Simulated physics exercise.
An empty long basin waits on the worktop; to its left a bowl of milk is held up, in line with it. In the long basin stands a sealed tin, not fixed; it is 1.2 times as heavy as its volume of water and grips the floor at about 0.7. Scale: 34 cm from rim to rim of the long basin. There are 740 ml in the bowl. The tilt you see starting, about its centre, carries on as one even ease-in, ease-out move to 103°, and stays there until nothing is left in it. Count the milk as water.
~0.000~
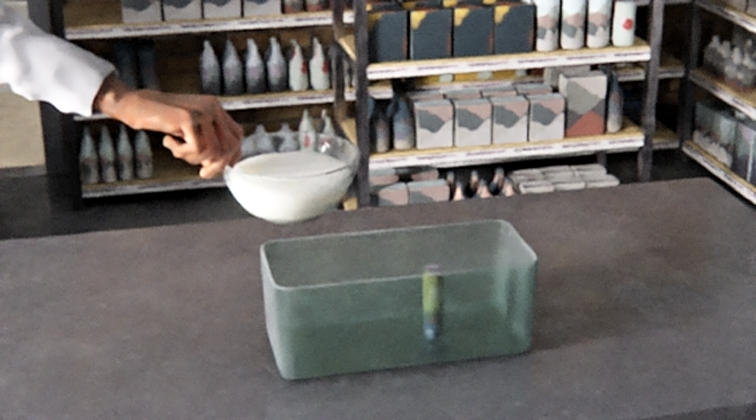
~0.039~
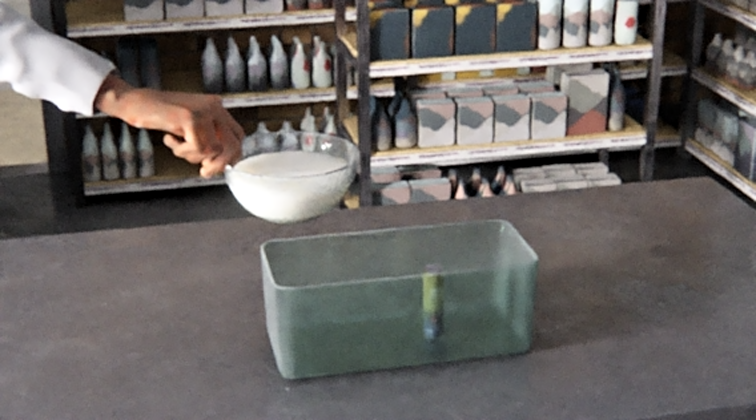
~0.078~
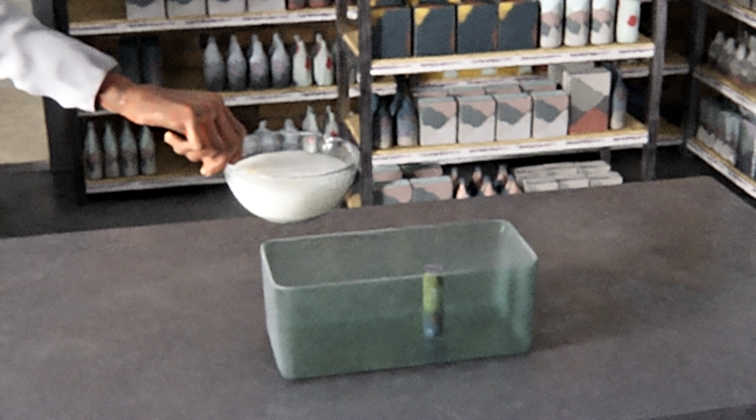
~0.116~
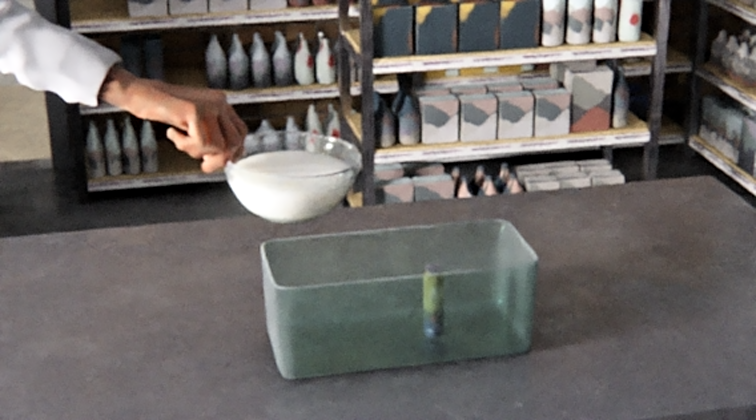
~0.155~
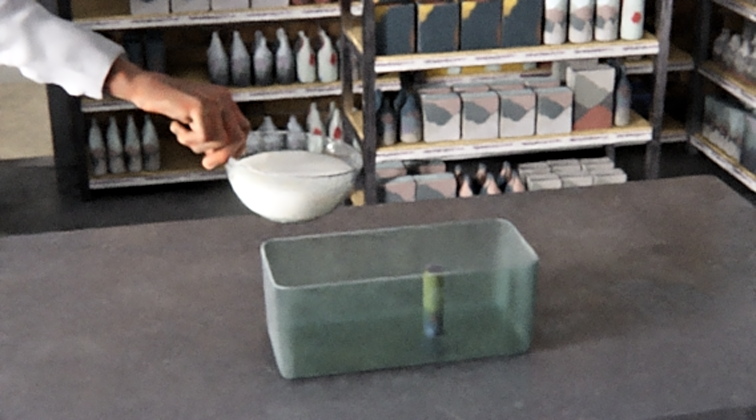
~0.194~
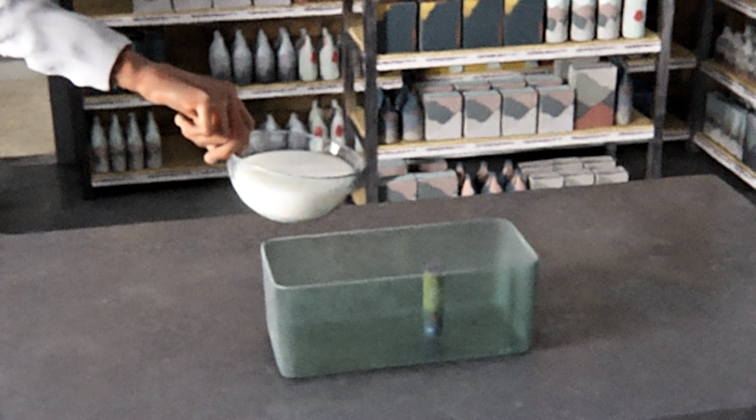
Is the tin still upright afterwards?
It remains upright.
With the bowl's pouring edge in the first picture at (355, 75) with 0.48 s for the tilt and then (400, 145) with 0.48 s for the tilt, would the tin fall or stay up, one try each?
First it goes over; then it topples.
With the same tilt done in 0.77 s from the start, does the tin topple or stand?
The tin topples.
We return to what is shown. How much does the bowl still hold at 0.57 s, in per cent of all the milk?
Near 48 in a hundred.
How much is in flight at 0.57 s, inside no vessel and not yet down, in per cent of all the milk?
Near 34 in a hundred.
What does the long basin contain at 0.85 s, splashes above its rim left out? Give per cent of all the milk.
About 96 per cent.
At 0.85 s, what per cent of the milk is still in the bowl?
Some 1 per cent.
Then, 0.57 s in, the tilt is 68° and 48 per cent is still to pour; the tin stands where it began.
Then, 0.85 s in, the tilt is 100° and 1 per cent is still to pour; the tin stands where it began.
Then, 1.14 s in, the tilt is 103° and 0 per cent is still to pour; the tin stands where it began.
Then, 1.45 s in, the tilt is 103° and 0 per cent is still to pour; the tin stands where it began.
Finally, the tin stands where it began.
